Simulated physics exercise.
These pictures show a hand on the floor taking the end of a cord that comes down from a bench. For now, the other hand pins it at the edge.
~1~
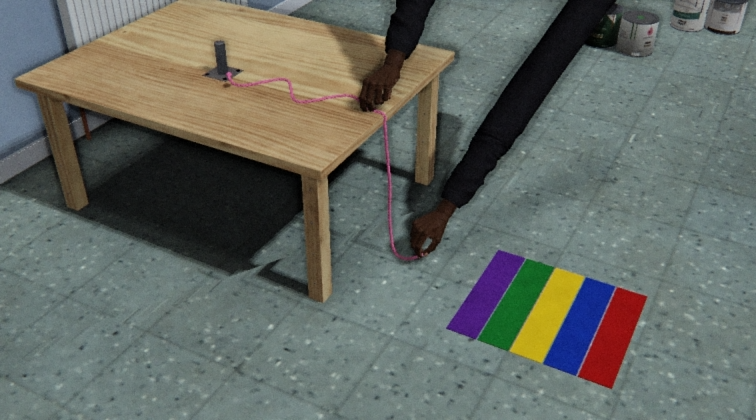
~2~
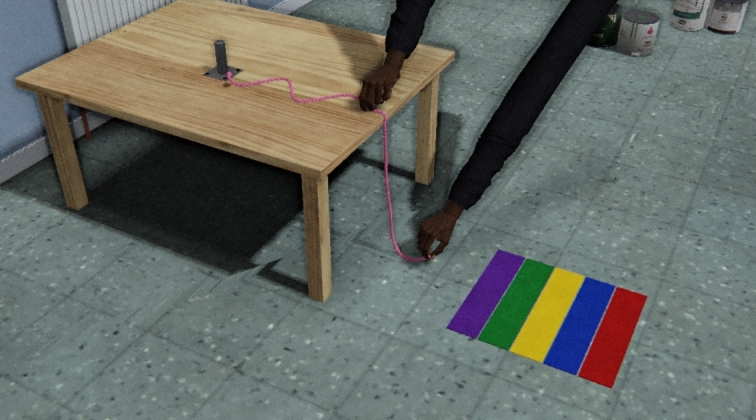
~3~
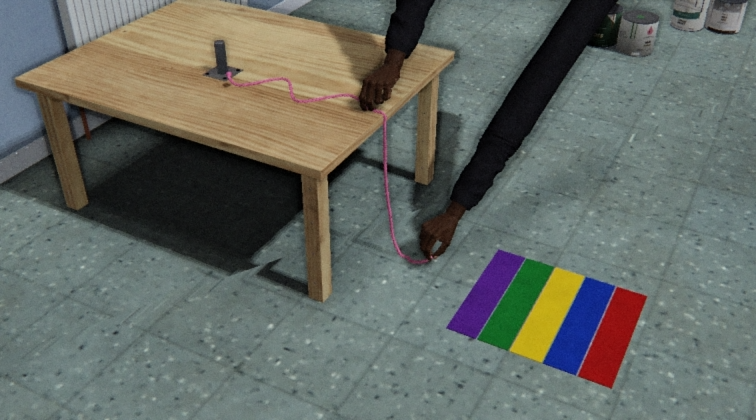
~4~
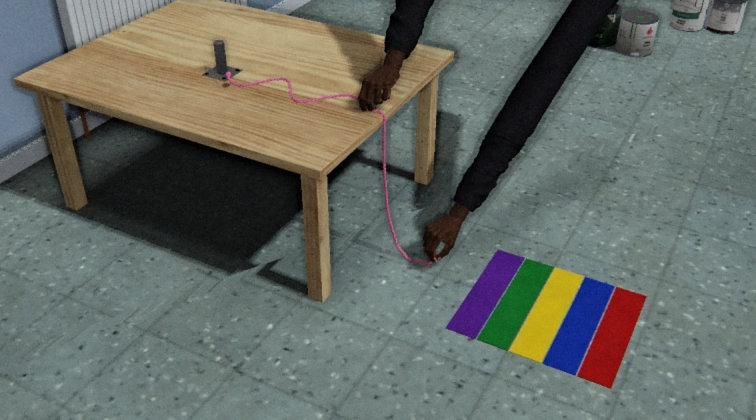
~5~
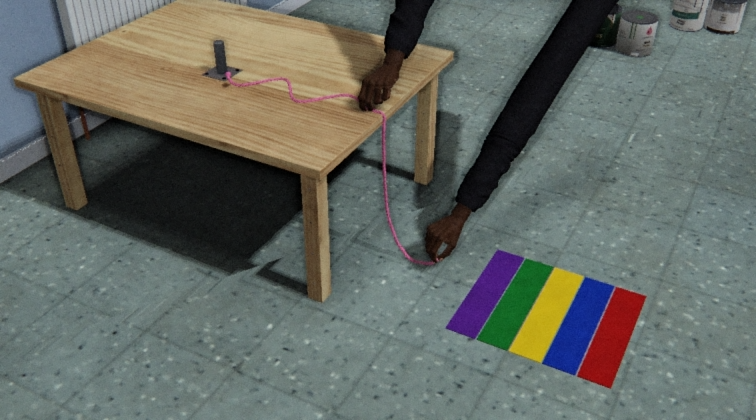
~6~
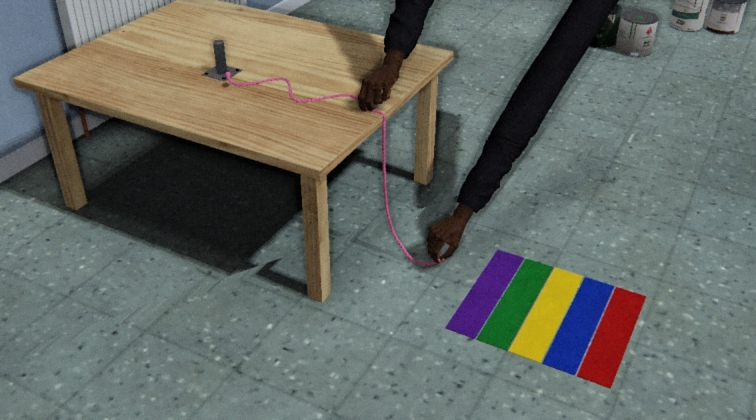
A hand on the floor slides the end of a pink cord slightly to the right.
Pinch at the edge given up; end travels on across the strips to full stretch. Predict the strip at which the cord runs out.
I would say the blue strip.
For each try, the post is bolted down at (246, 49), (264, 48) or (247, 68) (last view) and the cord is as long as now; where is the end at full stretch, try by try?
Pixels, try by try: About (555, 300), (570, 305), (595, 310).
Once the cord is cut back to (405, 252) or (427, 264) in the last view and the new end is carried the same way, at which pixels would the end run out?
Roughly (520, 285), (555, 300).
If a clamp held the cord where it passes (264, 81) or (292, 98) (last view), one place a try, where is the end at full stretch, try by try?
Try by try, around (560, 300) and (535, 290).
A little later, end near (513, 284); over green.
Next, end near (555, 298); over yellow.
When it is tight, end near (581, 307); over blue. It gets as far as the blue strip.
